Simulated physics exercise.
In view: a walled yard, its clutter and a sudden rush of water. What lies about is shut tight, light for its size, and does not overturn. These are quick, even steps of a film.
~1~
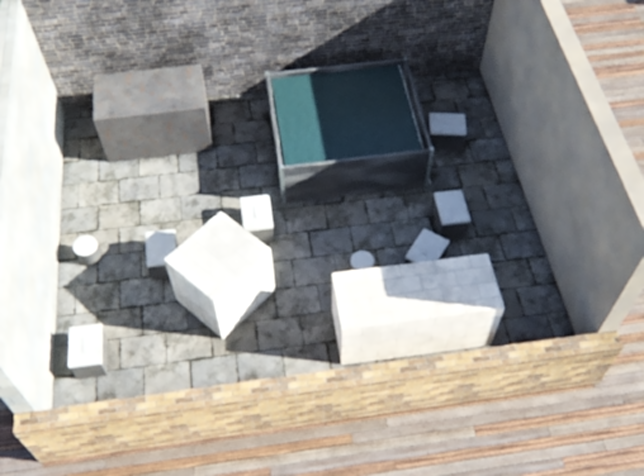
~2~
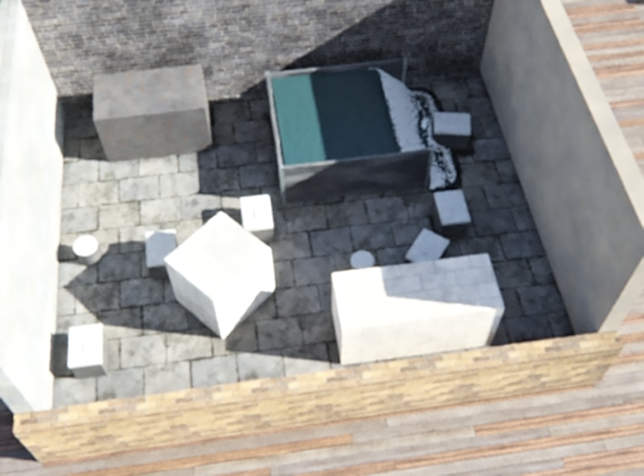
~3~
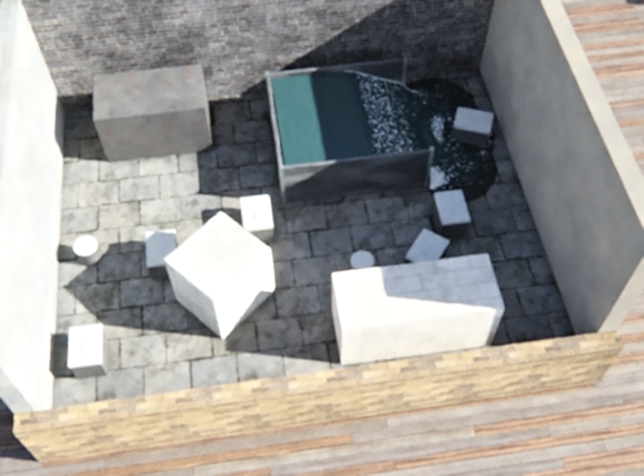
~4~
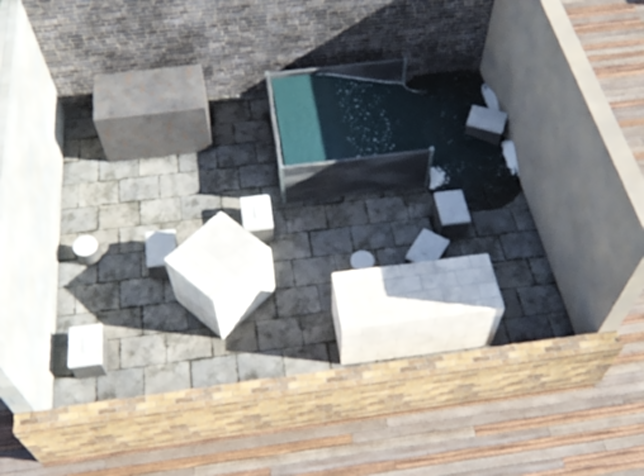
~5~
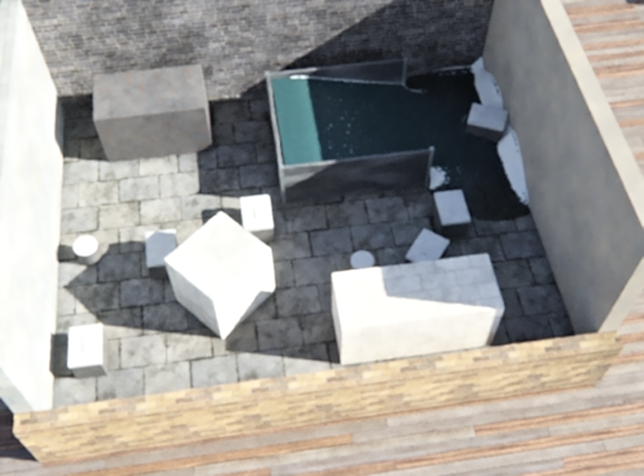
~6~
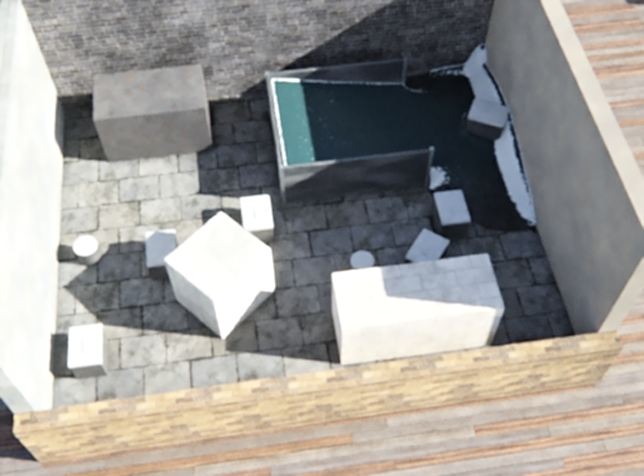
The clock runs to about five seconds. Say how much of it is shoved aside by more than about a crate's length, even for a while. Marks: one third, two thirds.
That comes to one to two thirds.
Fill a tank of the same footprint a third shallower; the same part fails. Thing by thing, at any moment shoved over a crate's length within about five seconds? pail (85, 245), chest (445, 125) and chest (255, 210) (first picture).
One after the other: Short of that, that far or more, short of that.
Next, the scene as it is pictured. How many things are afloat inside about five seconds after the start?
It comes to 3.
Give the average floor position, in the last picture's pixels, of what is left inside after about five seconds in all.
Close to (266, 253).
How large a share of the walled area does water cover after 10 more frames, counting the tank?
Roughly 35 per cent.
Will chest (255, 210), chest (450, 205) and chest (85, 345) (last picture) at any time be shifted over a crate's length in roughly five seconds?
In turn: Under that, pushed that far, less than that.
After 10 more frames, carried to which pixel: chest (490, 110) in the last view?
Roughly at (457, 103).
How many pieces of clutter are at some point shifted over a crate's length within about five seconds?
That makes 4.
A moment on, 0 of 8 are well off their spots; 1 afloat.
Next, 0 of 8 are well off their spots; 1 afloat.
Later, 2 of 8 are well off their spots; 1 afloat.
In the end, 4 of 8 are well off their spots, and 4 have been at some point; 3 afloat.
